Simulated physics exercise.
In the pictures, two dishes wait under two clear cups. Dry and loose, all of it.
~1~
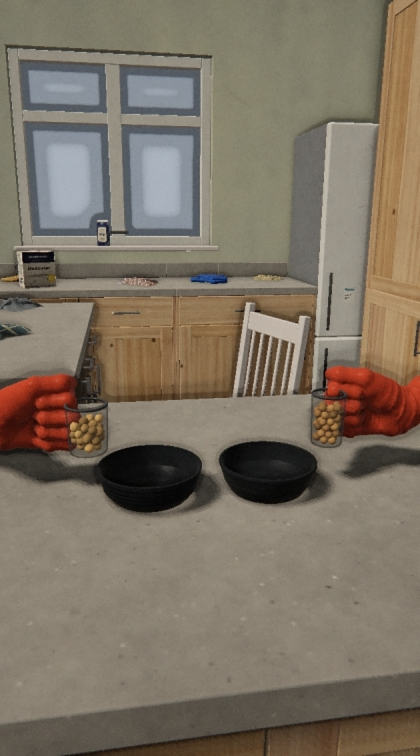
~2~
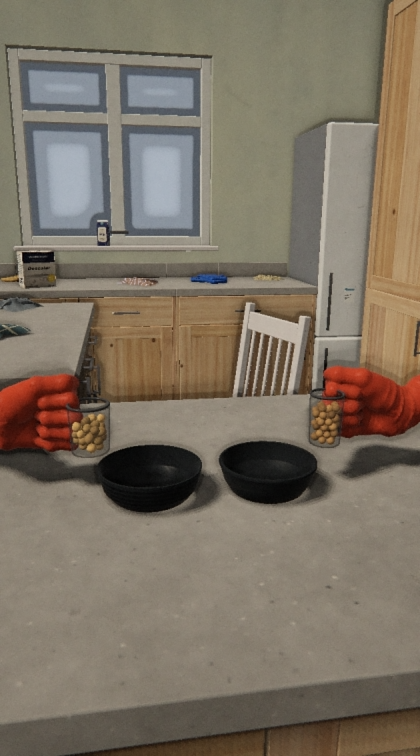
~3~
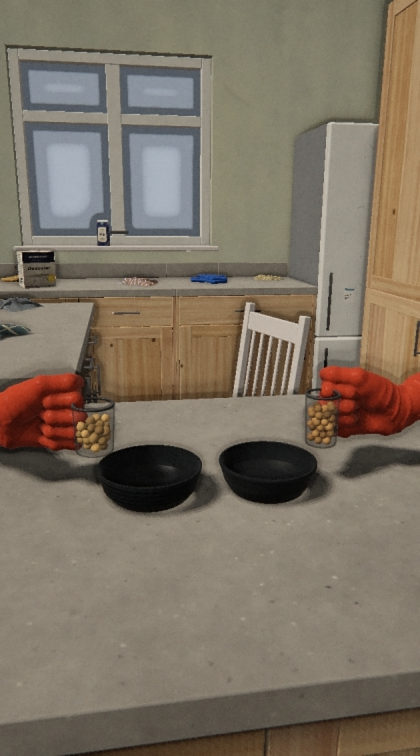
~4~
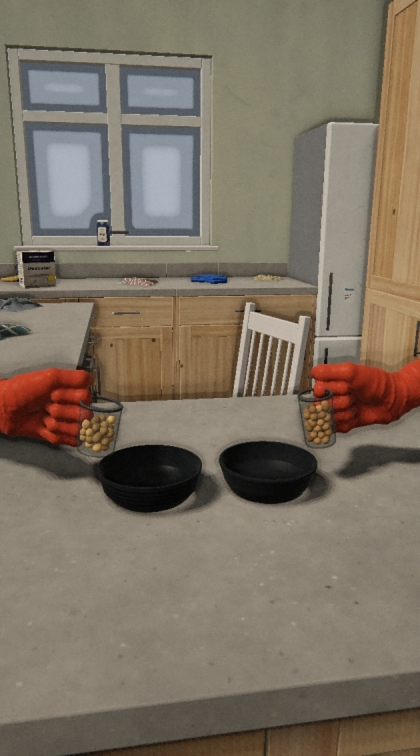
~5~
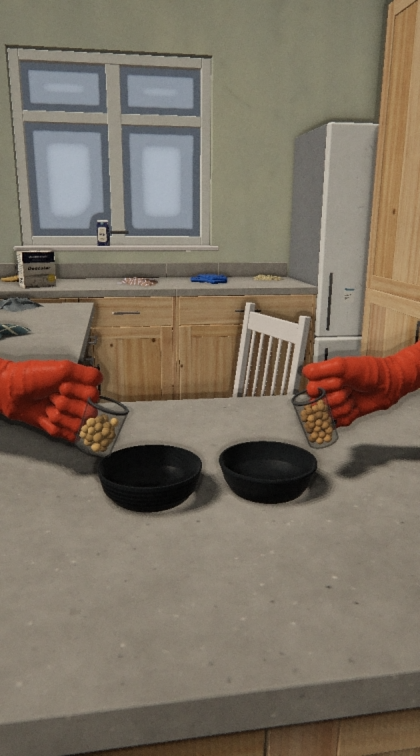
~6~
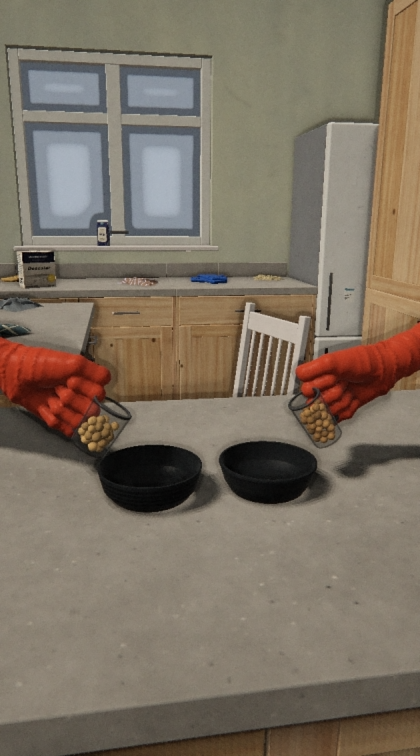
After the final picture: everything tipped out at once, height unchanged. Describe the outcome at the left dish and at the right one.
Result: Left dish: It'll come through with nothing missing. Right: It'll come through with nothing missing.
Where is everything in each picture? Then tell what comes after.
Left dish at (153, 491), empty; left cup at (87, 428), holding dried chickpeas, just above its dish; right dish at (281, 483), empty; right cup at (328, 418), holding round wooden beads, just above its dish, in the first frame.
Left cup at (90, 428), upright; right cup at (326, 418), upright, in the second frame.
Left cup at (94, 427), upright; right cup at (322, 418), upright, in the third frame.
Left cup at (99, 427), tipped 10°; right cup at (318, 419), tipped 10°, in the fourth frame.
Left cup at (101, 427), tipped 21°; right cup at (316, 419), tipped 21°, in the fifth frame.
Left dish at (153, 491); left cup at (101, 427), tipped 33°; right dish at (281, 483); right cup at (316, 419), tipped 33°, in the sixth frame.
Then, 0.32 s after the last picture, left, all still in the cup; right, all still in the cup.
Then, 0.72 s after the last picture, left, all still in the cup; right, all still in the cup.
Then, 1.16 s after the last picture, left, most still in the cup, a small part in the dish, a small part in the air; right, about half still in the cup, about half in the dish, a small part in the air.
At rest, left, all in the dish, none outside the dish; right, all in the dish, none outside the dish.
